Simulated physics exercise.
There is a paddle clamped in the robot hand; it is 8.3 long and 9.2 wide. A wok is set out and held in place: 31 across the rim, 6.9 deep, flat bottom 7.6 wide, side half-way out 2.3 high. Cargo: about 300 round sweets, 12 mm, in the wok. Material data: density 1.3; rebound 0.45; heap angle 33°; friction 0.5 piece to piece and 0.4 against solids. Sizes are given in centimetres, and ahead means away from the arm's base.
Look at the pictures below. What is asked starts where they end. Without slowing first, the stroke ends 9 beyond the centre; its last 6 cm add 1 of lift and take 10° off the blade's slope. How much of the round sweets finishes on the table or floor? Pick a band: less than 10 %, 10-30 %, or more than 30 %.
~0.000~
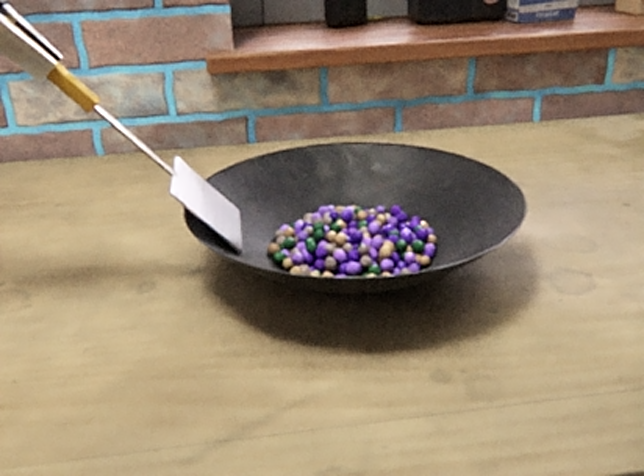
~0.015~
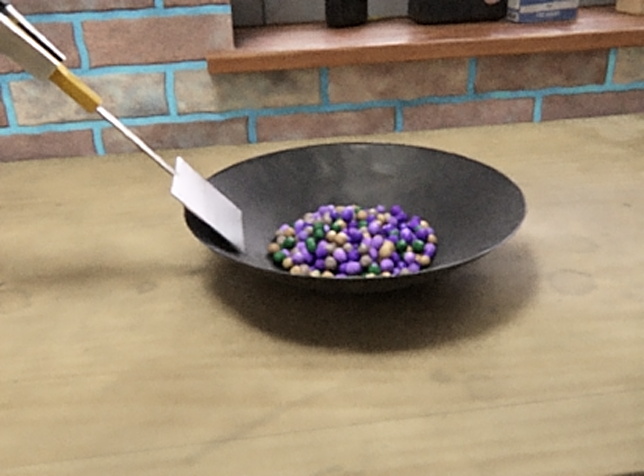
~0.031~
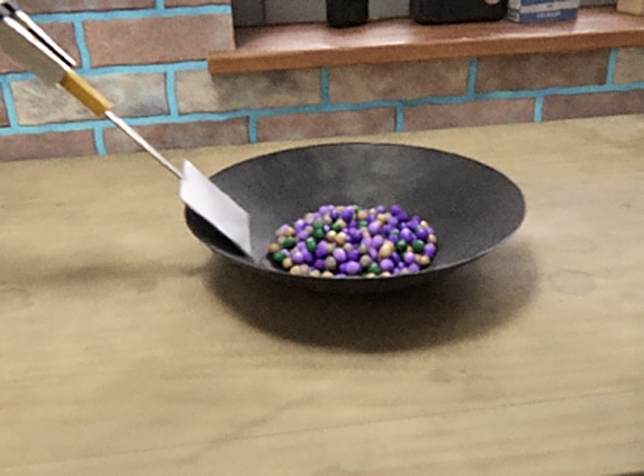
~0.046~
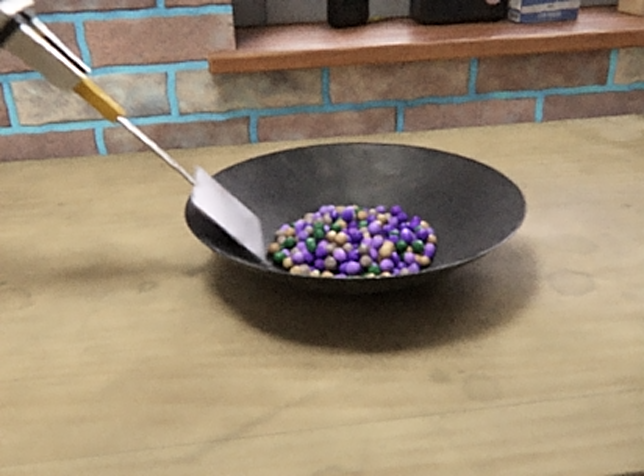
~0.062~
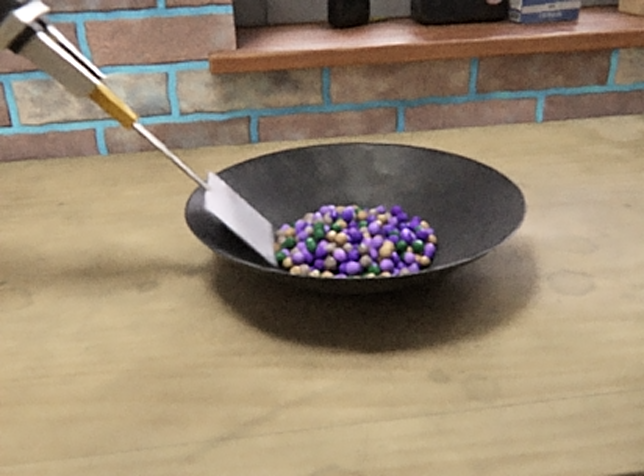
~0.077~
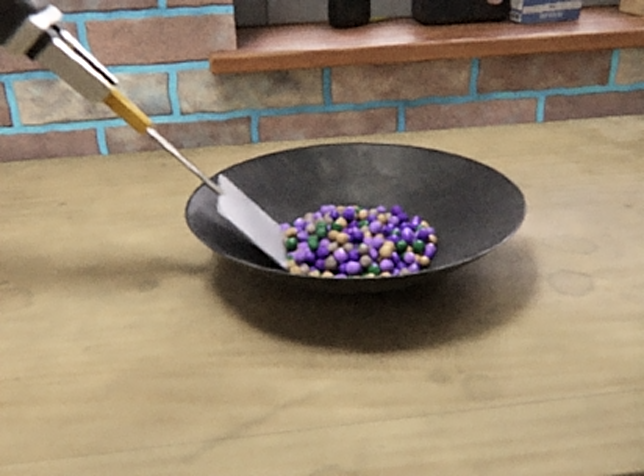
It falls in the band 10-30 %.
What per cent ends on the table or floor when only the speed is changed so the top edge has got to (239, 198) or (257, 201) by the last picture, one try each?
Close to 35 per cent in the first try and close to 50 per cent in the second.
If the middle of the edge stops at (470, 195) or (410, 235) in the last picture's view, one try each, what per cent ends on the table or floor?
Close to 35 and close to 0 per cent, respectively.
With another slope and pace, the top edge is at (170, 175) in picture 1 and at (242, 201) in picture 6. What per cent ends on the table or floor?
My guess would be close to 35 per cent.
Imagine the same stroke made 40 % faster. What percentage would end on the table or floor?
Estimate: Near 30 %.
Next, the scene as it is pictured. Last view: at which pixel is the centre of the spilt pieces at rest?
It ends up around (566, 238).
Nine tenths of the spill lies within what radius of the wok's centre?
Some 30 cm from the centre.
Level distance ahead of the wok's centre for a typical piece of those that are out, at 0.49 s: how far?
The distance is around 20 cm.
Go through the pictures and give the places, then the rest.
In the first picture, paddle top edge at (173, 173), sloping 49°; upper third of the load around (353, 235), from x 275 to 430, top at y 210; 297 in the wok.
In the second picture, paddle top edge at (174, 174), sloping 49°; upper third of the load around (353, 235), from x 275 to 430, top at y 210.
In the third picture, paddle top edge at (183, 178), sloping 49°; upper third of the load around (353, 235), from x 275 to 430, top at y 210.
In the fourth picture, paddle top edge at (195, 183), sloping 49°; upper third of the load around (353, 235), from x 275 to 430, top at y 210.
In the fifth picture, paddle top edge at (208, 188), sloping 49°; upper third of the load around (353, 235), from x 275 to 430, top at y 210.
In the sixth picture, paddle top edge at (220, 193), sloping 49°; upper third of the load around (353, 235), from x 280 to 430, top at y 210; 297 in the wok.
After 0.16 s, sloping 49°, highest piece 5 above the table; 297 in the wok.
After 0.25 s, sloping 46°, highest piece 7 above the table; 297 in the wok.
After 0.49 s, sloping 39°, highest piece 8 above the table; 245 in the wok, 44 on the table or floor, 8 on the blade or in flight.
After 1.54 s, sloping 39°, highest piece 7 above the table; 244 in the wok, 53 on the table or floor.
At rest, 244 in the wok, 53 on the table or floor. That is 18 % on the table or floor.
